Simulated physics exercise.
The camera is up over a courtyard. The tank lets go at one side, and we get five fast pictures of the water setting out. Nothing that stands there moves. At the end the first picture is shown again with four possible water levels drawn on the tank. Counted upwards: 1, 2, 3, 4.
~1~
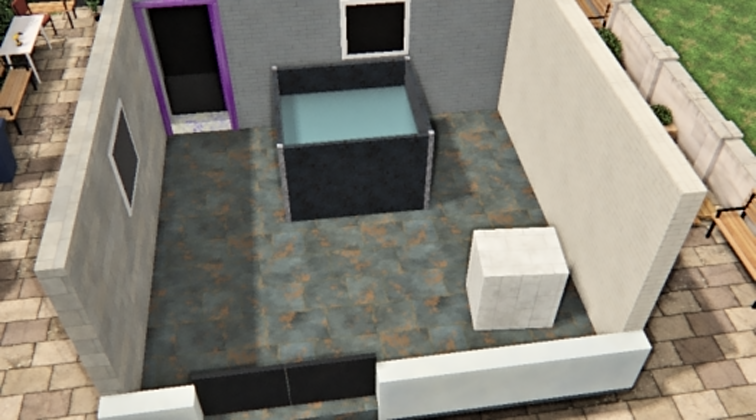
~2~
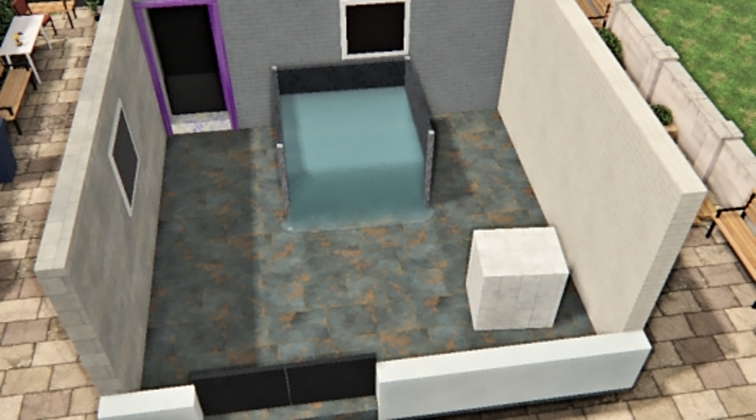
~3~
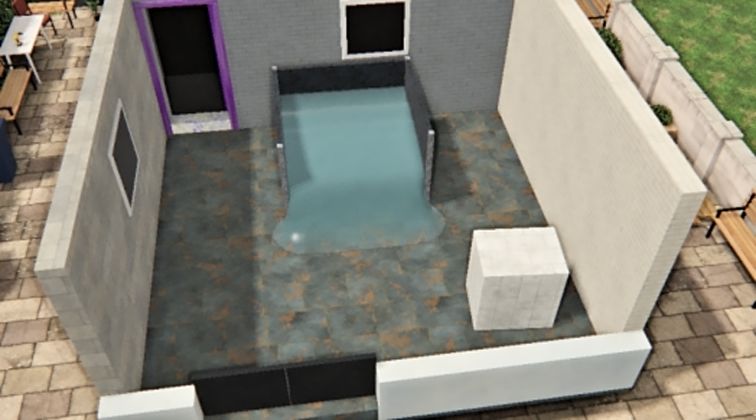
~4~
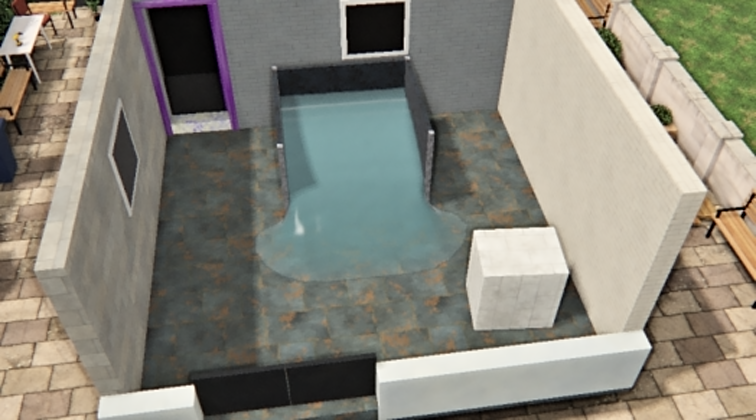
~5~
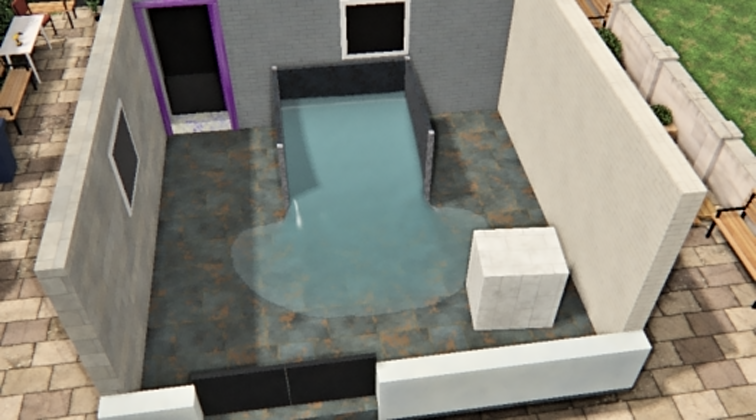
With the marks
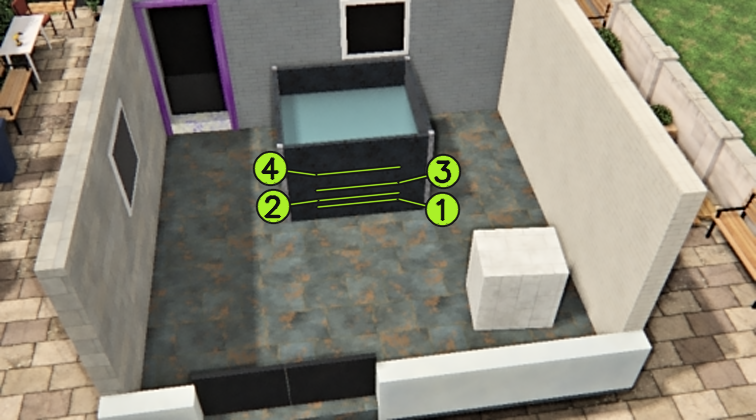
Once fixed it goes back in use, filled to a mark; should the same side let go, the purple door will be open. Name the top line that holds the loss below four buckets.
It is 4.
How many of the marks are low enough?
All four.
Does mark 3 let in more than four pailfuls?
No, that is safe.
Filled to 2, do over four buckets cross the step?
No, not at all.
On the marked copy, 1 at (358, 203); 2 at (358, 196); 3 at (358, 186); 4 at (357, 170); from the bottom up 1, 2, 3, 4.
With 1, nothing gets over.
With 2, nothing gets over.
With 3, nothing gets over.
With 4, a bucket or two gets in.
